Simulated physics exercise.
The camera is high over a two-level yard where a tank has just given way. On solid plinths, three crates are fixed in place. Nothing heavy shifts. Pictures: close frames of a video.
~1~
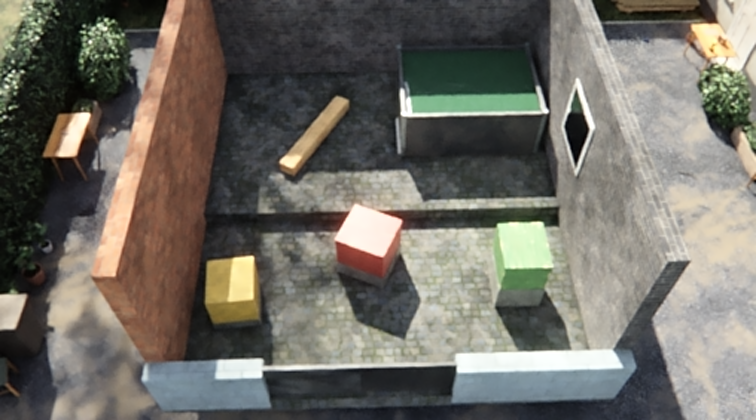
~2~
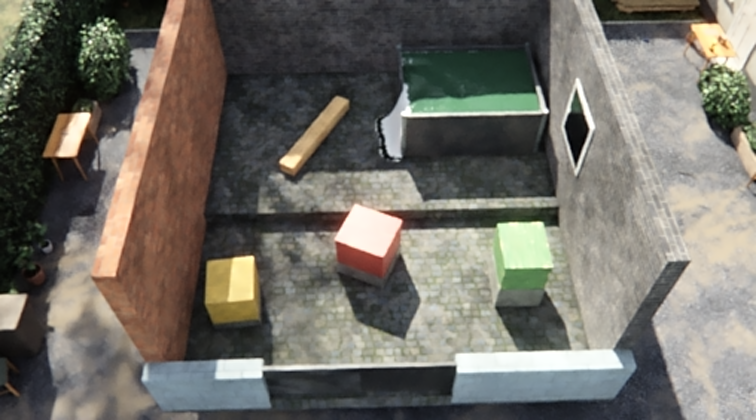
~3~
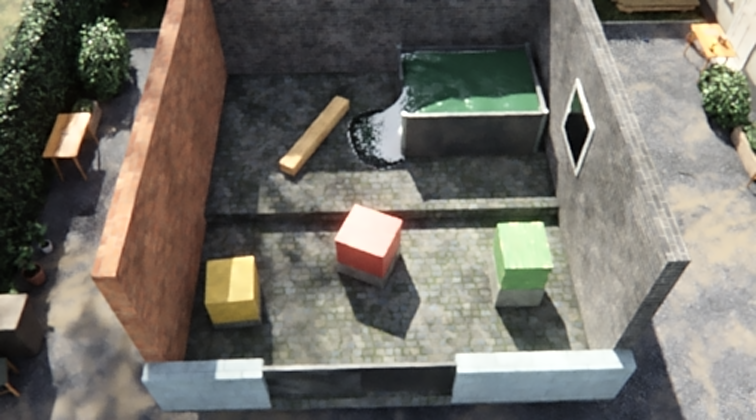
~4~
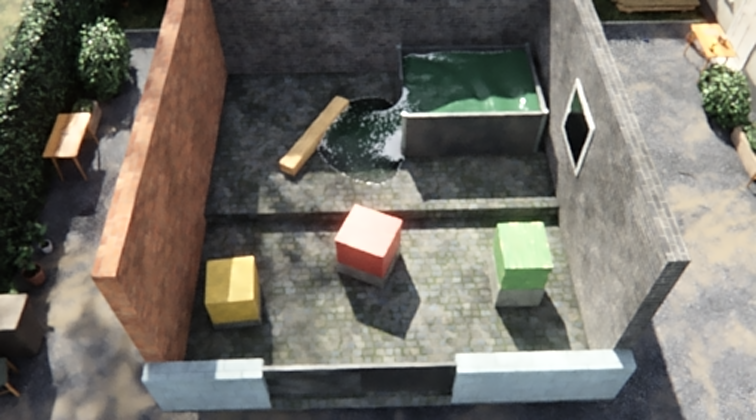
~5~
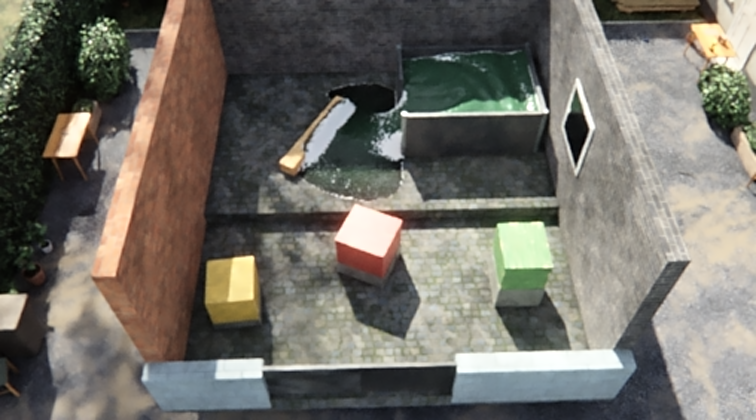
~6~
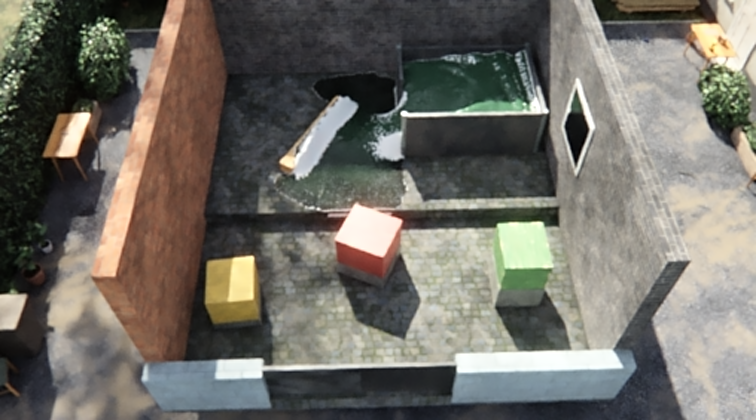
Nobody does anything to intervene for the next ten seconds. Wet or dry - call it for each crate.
Calls: Red crate - dry; green crate - dry; yellow crate - wet.
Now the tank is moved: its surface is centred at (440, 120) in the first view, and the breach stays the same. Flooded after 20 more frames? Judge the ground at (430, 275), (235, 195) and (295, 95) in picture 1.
As listed: Not flooded, wet, wet.
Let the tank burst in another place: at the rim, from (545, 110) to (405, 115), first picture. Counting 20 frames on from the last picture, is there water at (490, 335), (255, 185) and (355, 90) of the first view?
Taken in turn, that's reached, not reached, and finally not reached.
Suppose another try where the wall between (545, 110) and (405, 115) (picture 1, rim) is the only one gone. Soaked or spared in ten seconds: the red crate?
Result: Red crate is swamped.
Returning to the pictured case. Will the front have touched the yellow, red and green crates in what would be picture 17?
Looking at yellow, I'd say got wet, at red got wet, and at green stays dry.
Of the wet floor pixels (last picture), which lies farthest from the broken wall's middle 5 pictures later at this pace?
Roughly (198, 281).
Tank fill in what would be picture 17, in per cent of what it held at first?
Somewhere around 54 %, give or take.
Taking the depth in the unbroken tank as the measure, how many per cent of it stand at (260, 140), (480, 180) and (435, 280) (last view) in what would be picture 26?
My figures are about 8, 0 and 0 percent.
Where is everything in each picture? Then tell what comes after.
Still water in the tank at (468, 82), in the first frame.
Water pours out at (404, 122) and has run to (386, 118), in the second frame.
The front is at (355, 123), out from the gap at (403, 125), in the third frame.
Water pours out at (403, 126) and has run to (323, 149), in the fourth frame.
The front is at (300, 171), out from the gap at (403, 126), in the fifth frame.
The front is at (281, 186), out from the gap at (403, 126), in the sixth frame.
A moment on, water covers 40 % of the floor; the red crate water round its plinth, the green crate not reached, the yellow crate water round its plinth.
Next, water covers 55 % of the floor; the red crate water round its plinth, the green crate not reached, the yellow crate water round its plinth.
Then, water covers 65 % of the floor; the red crate water round its plinth, the green crate not reached, the yellow crate water round its plinth.
Later, water covers 85 % of the floor; the red crate water round its plinth, the green crate water round its plinth, the yellow crate water round its plinth.
In the end, water covers 85 % of the floor; the red crate stayed above the water, the green crate stayed above the water, the yellow crate was topped.
